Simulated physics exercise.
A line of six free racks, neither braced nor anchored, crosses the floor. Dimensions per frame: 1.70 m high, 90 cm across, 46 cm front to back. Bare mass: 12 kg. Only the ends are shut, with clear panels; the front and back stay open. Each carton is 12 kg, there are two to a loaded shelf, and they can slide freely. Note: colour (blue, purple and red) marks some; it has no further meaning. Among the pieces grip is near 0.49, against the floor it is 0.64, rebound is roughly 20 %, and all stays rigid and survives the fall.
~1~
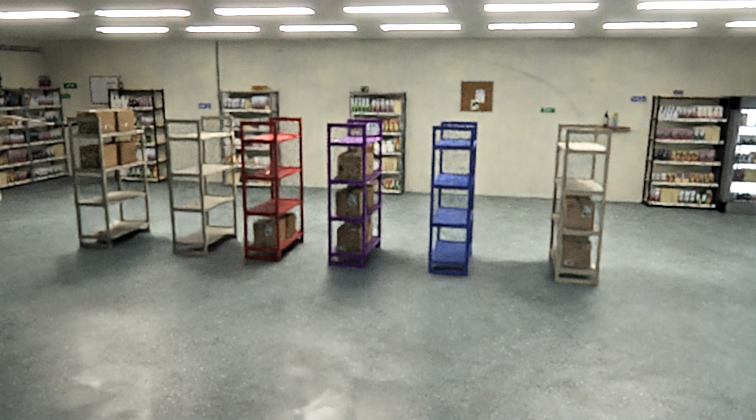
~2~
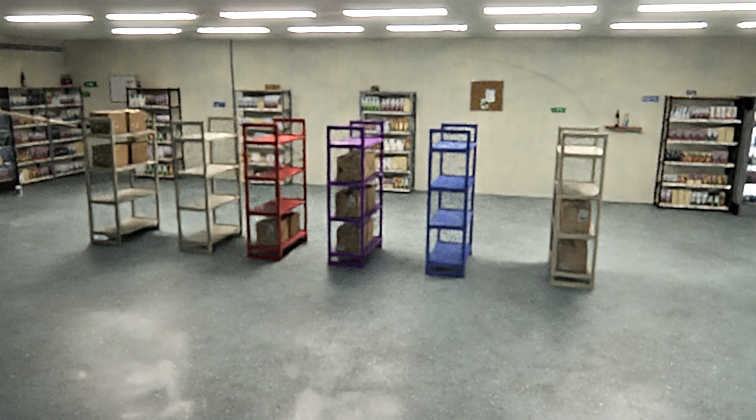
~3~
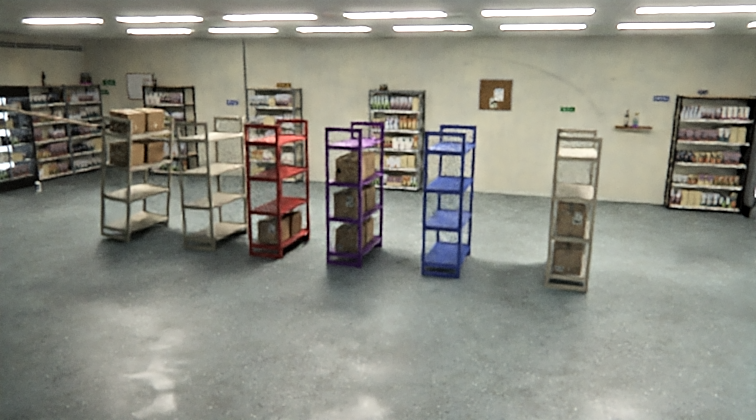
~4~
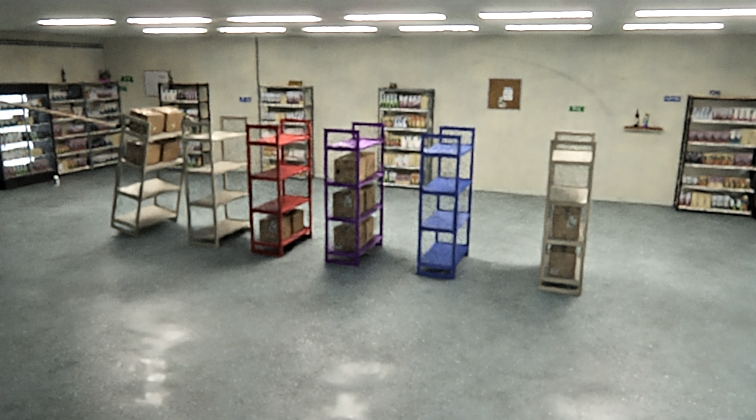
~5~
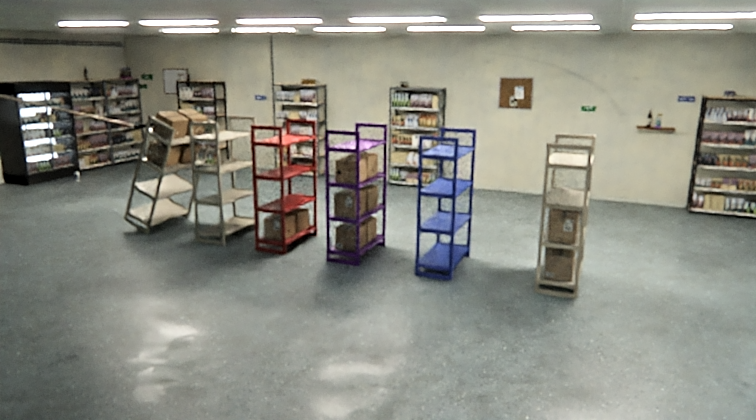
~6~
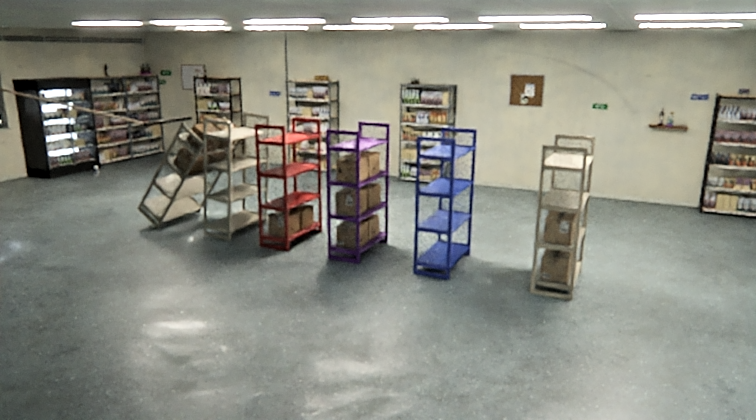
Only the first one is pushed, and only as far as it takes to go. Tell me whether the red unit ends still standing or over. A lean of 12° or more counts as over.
The red unit ends over.
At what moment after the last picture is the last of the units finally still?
That is at about 2.0 s.
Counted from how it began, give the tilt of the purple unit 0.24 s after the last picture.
Close to 0° of tilt compared with the start.
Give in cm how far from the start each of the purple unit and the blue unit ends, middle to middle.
Distances: Purple 0, blue 0 (cm).
Then, 0.24 s later than the last frame, 4 cartons spilt or dropped; 1 of the 5 other units over; red unit tilted 6°.
Then, 1.02 s later than the last frame, 4 cartons spilt or dropped; 2 of the 5 other units over; red unit tilted 21°.
When it is over, 4 cartons spilt or dropped; 2 of the 5 other units over; red unit tilted 21°; purple unit unmoved; blue unit unmoved. Three left standing. In pixels of the last frame, middles, red unit near (310, 182), purple unit near (359, 190).
